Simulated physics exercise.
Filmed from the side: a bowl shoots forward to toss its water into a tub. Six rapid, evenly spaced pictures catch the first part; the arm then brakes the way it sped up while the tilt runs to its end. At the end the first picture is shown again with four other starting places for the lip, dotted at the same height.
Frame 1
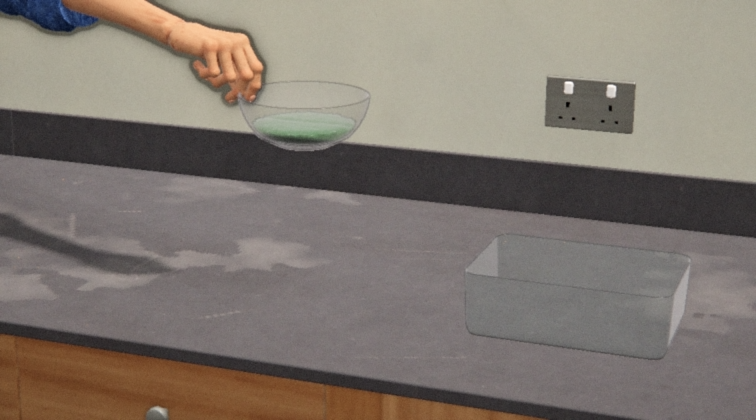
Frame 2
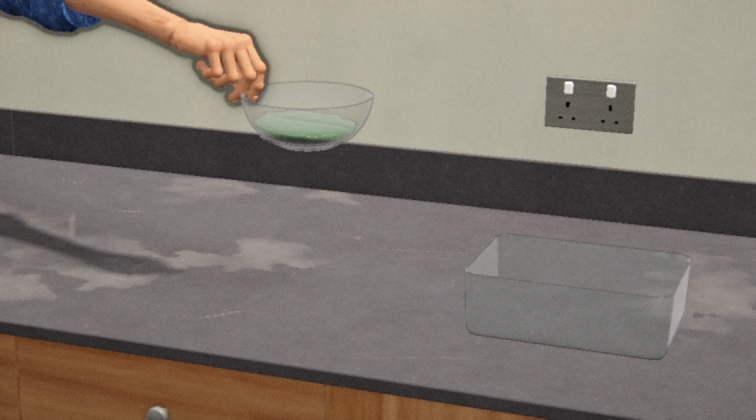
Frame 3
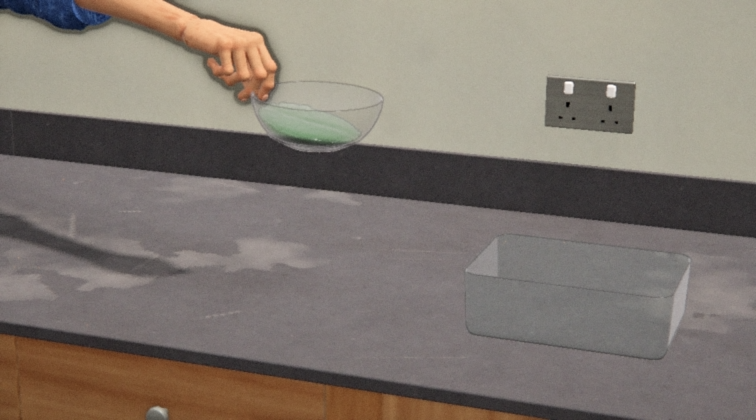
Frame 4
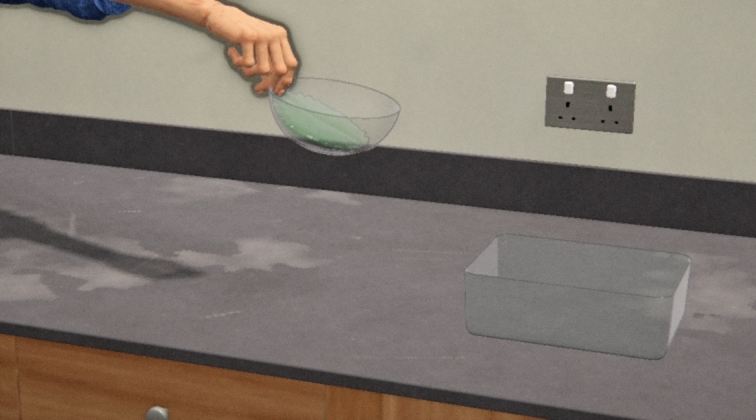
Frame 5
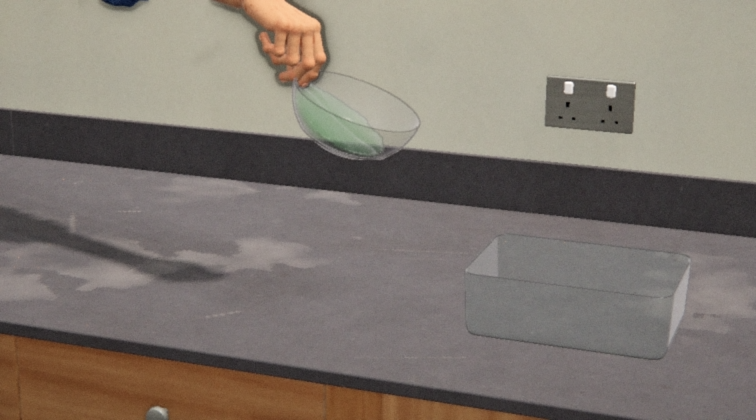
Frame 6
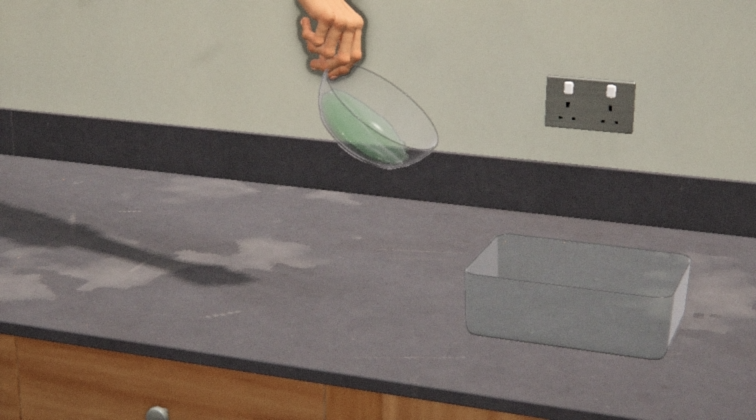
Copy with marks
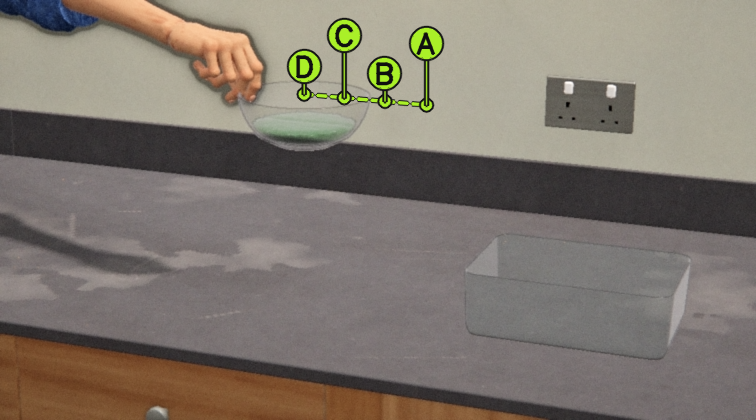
The clip opens with a hand holding a clear bowl of green liquid upright above a grey counter, left of an empty clear tub. The hand carries the bowl rightward, slowly at first, then tilts it steeply toward the tub as the liquid slides up the bowl's left side, still inside.
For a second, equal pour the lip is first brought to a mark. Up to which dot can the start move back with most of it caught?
Dot D just does it.
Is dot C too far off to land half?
No, not at all.
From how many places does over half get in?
All four.
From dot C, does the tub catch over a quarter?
Yes, it does.
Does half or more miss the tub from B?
No, that is safe.
On the marked copy, A at (426, 105); B at (384, 101); C at (344, 97); D at (304, 94).
Choosing A, about 87 % lands in the tub, 8 % falls short and 5 % goes beside or beyond.
Choosing B, about 77 % lands in the tub, 9 % falls short and 14 % goes beside or beyond.
Choosing C, about 74 % lands in the tub, 7 % falls short and 19 % goes beside or beyond.
Choosing D, about 65 % lands in the tub, 22 % falls short and 13 % goes beside or beyond.
